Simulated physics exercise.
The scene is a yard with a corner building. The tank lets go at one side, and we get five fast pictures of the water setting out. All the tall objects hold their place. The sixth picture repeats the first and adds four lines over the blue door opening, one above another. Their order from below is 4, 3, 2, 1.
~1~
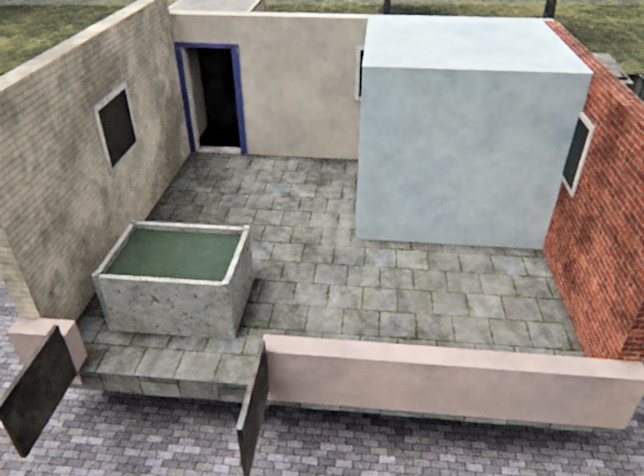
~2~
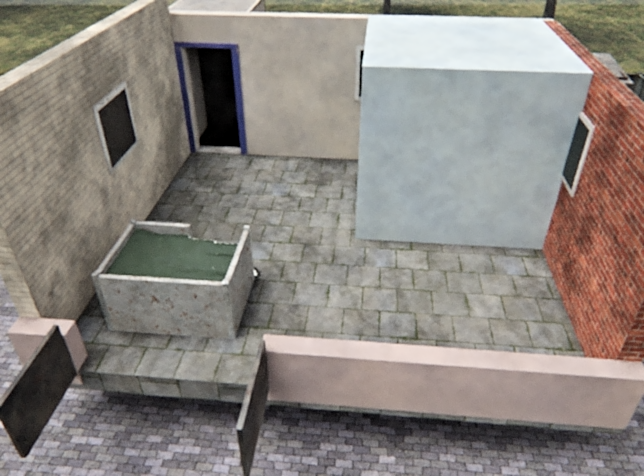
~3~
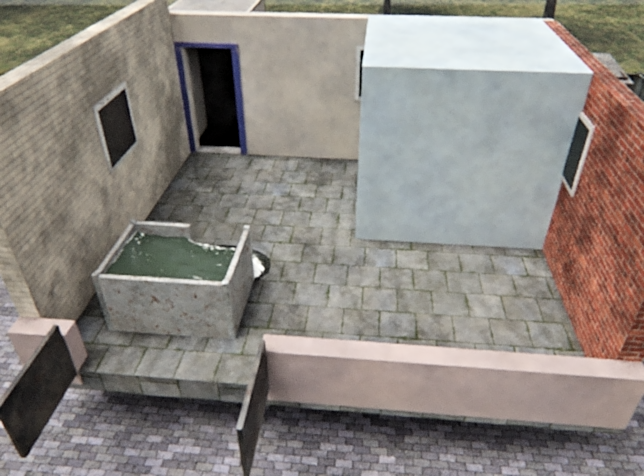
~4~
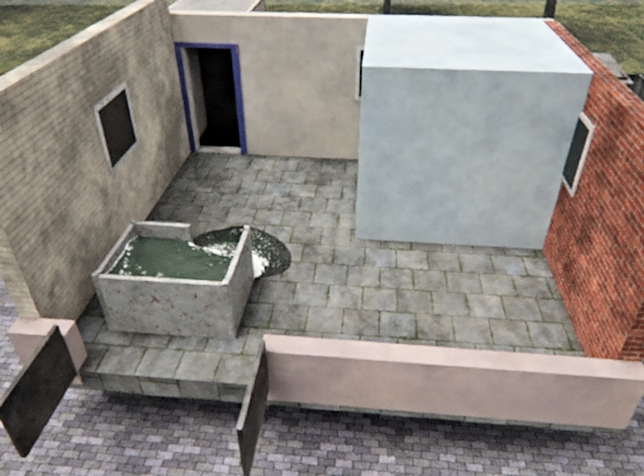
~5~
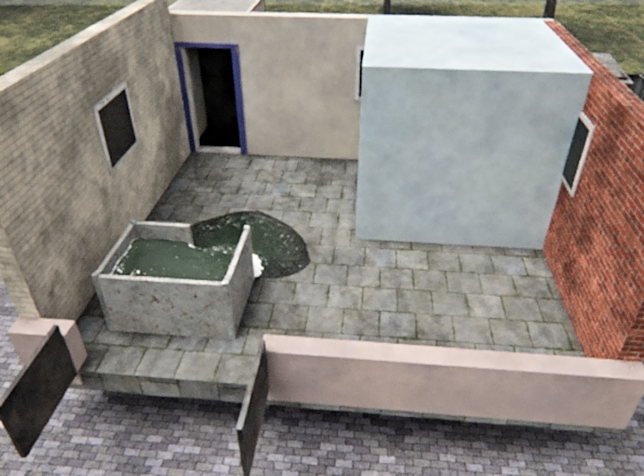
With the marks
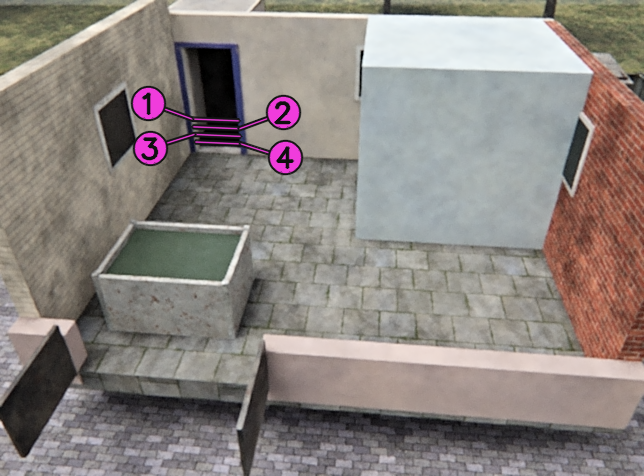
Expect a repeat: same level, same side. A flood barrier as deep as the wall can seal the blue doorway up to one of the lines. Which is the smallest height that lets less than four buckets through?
The limit is 4.
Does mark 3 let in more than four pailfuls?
No.
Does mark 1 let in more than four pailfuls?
No, not at all.
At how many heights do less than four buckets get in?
All of them.
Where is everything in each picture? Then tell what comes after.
Water in the tank at rest, its middle at (177, 256); foot of the blue doorway at (219, 153); open gate at (167, 324).
Water covers 1 % of the ground, its front hidden from here.
Water covers 3 % of the ground, its front hidden from here.
Water covers 6 % of the ground and shows as far out as (281, 250).
Water covers 11 % of the ground and shows as far out as (254, 213).
On the marked copy, 1 at (215, 119); 2 at (216, 127); 3 at (217, 135); 4 at (218, 142); from the bottom up 4, 3, 2, 1.
Choosing 1, nothing gets over.
Choosing 2, nothing gets over.
Choosing 3, nothing gets over.
Choosing 4, a splash gets over, under a bucket.
